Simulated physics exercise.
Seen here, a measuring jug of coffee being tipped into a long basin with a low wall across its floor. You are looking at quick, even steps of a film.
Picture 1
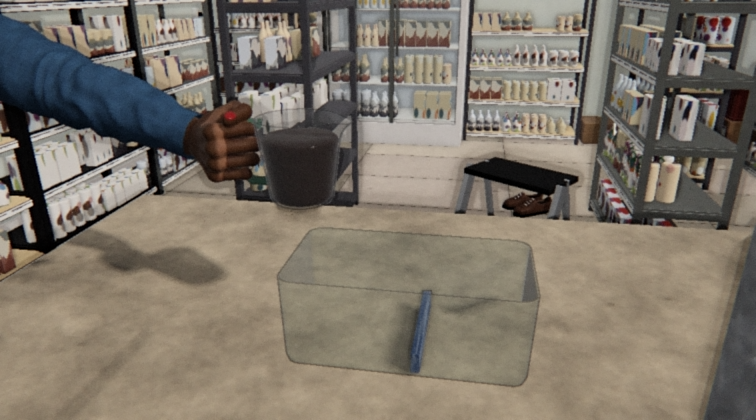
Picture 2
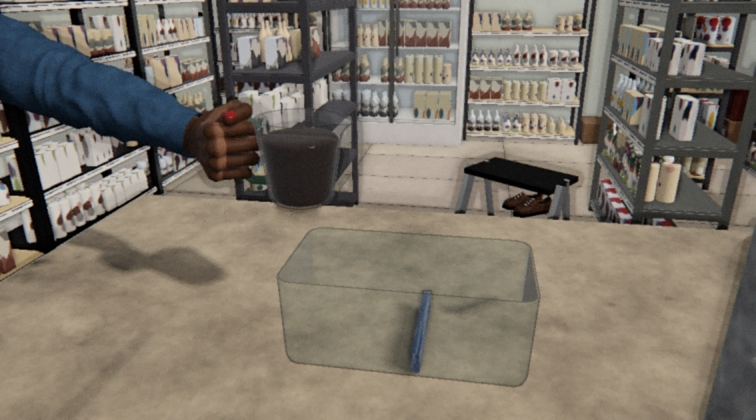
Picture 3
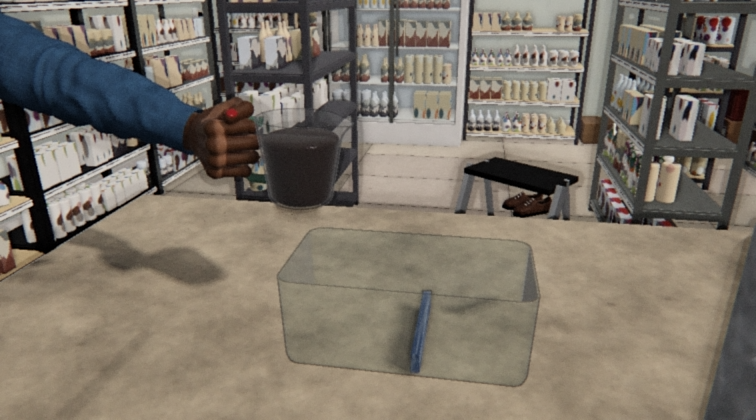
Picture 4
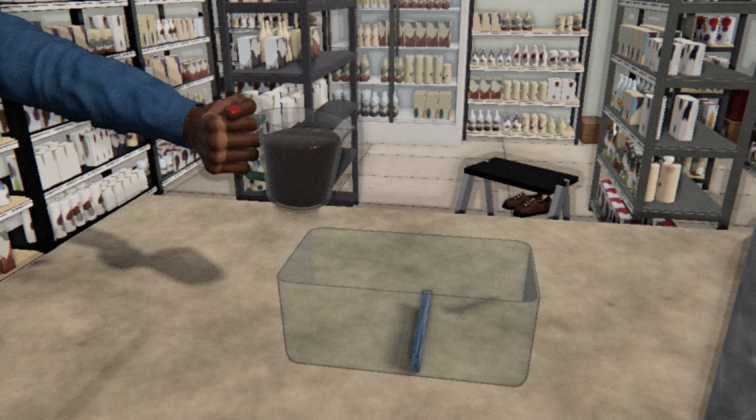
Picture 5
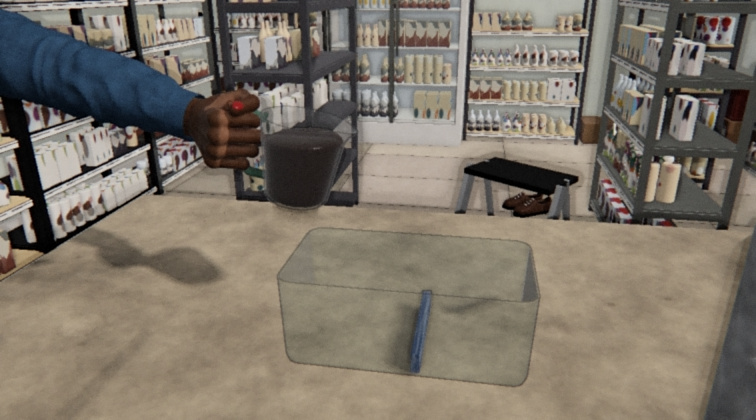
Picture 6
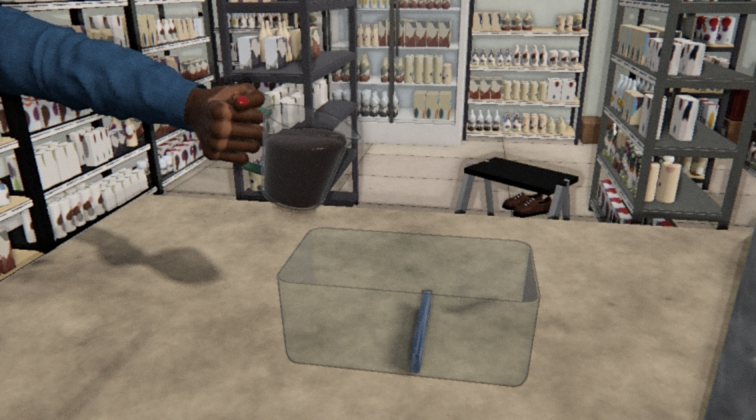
At the start, a hand at the end of a blue sleeve holds a clear jug of dark liquid upright above a long, see-through basin with a low blue wall inside. The hand then gradually tilts the jug slightly to the right, while the basin stays still on the counter.
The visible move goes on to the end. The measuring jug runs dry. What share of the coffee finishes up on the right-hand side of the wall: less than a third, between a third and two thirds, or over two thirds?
The quantity right of the wall will come in below one third.
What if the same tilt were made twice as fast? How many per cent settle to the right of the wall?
10 per cent or thereabouts.
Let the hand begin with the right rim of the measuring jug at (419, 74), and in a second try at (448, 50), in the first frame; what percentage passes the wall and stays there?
In order, some 80 and 55 percent.
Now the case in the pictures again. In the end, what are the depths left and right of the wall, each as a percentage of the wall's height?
Left 50 %, right 10 %.
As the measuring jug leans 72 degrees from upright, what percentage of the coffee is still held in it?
70 per cent, roughly.
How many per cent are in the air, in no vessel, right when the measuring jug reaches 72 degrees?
Roughly 20 in a hundred.
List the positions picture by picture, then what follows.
In the first picture, it leans 0°; its right rim is at (351, 121); the coffee meets the walls at (264, 134) and (338, 137); the long basin's rim runs from (295, 253) to (534, 271); the wall's top is at (422, 321).
In the second picture, it leans 1°; its right rim is at (352, 122); the coffee meets the walls at (265, 134) and (339, 137).
In the third picture, it leans 3°; its right rim is at (353, 124); the coffee meets the walls at (266, 134) and (340, 138).
In the fourth picture, it leans 6°; its right rim is at (355, 127); the coffee meets the walls at (266, 134) and (341, 139).
In the fifth picture, it leans 10°; its right rim is at (358, 132); the coffee meets the walls at (269, 135) and (344, 138).
In the sixth picture, it leans 15°; its right rim is at (361, 137); the coffee meets the walls at (270, 136) and (348, 139).
A moment on, the measuring jug is tipped part way and 71 per cent is still to pour, 9 is left of the wall and 0 right of it.
Next, the measuring jug is tipped right over and 11 per cent is still to pour, 72 is left of the wall and 6 right of it.
Then the measuring jug is tipped right over and 0 per cent is still to pour, 87 is left of the wall and 11 right of it.
Later the measuring jug is tipped right over and 0 per cent is still to pour, 86 is left of the wall and 12 right of it.
At rest 86 per cent lies left of the wall, 12 right of it and 2 outside.
